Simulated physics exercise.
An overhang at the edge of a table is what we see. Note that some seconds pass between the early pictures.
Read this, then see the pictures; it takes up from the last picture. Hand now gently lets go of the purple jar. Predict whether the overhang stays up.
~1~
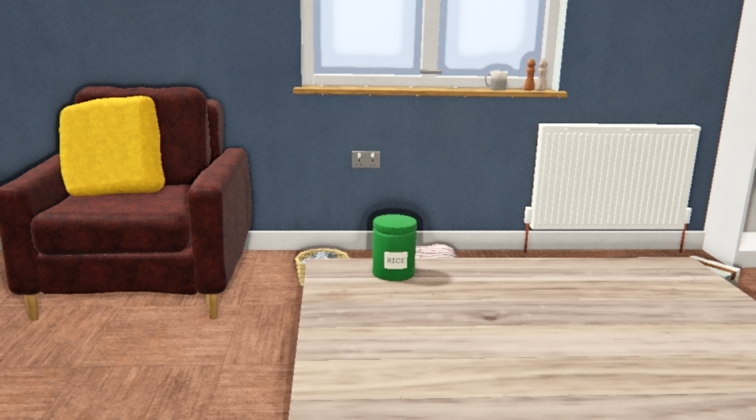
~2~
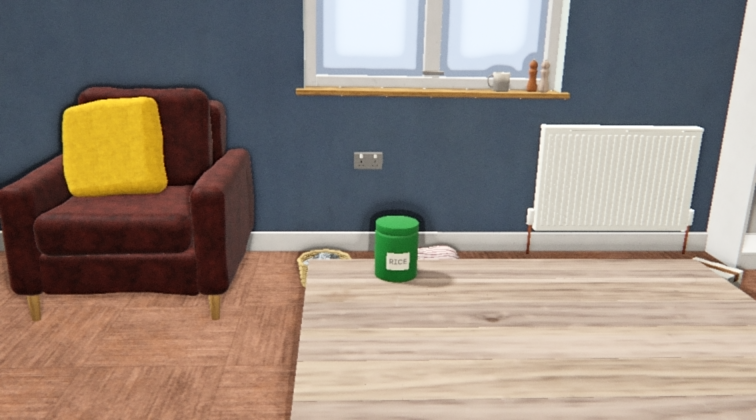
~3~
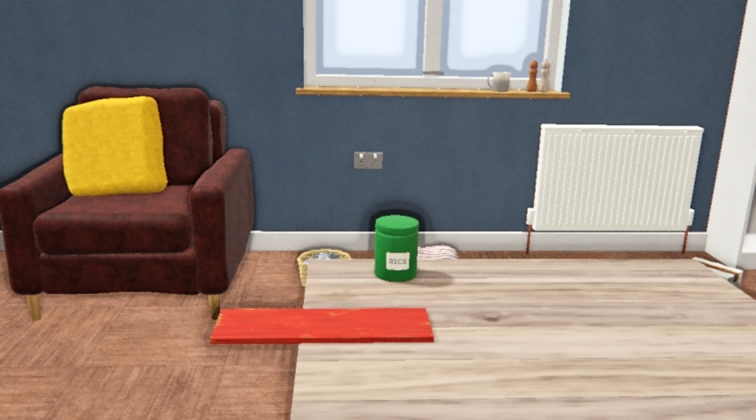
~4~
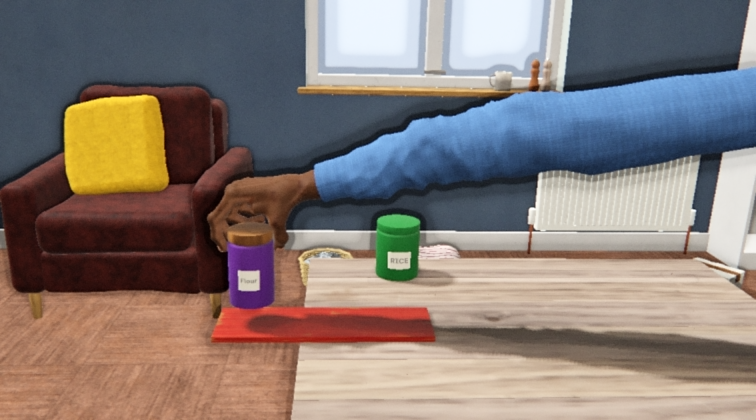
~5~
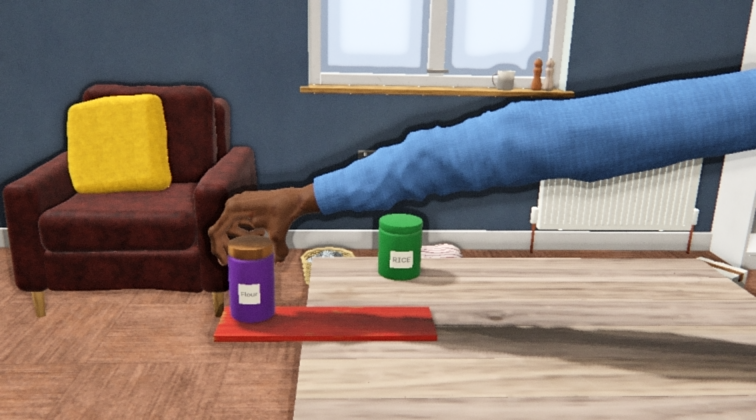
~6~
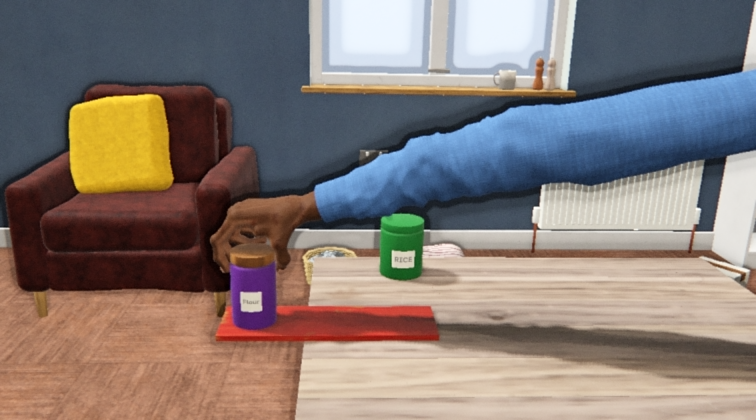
Prediction: It falls.
Then, 0.40 s past the last view, purple jar now down on the floor or falling; red board on its side.
Then, 0.60 s past the last view, red board now down on the floor or falling.
Then, 0.70 s past the last view, things are still on the move.
Then, 0.90 s past the last view, as before.
Finally, down on the floor or falling, purple jar and red board; green jar still in place. The board comes down.
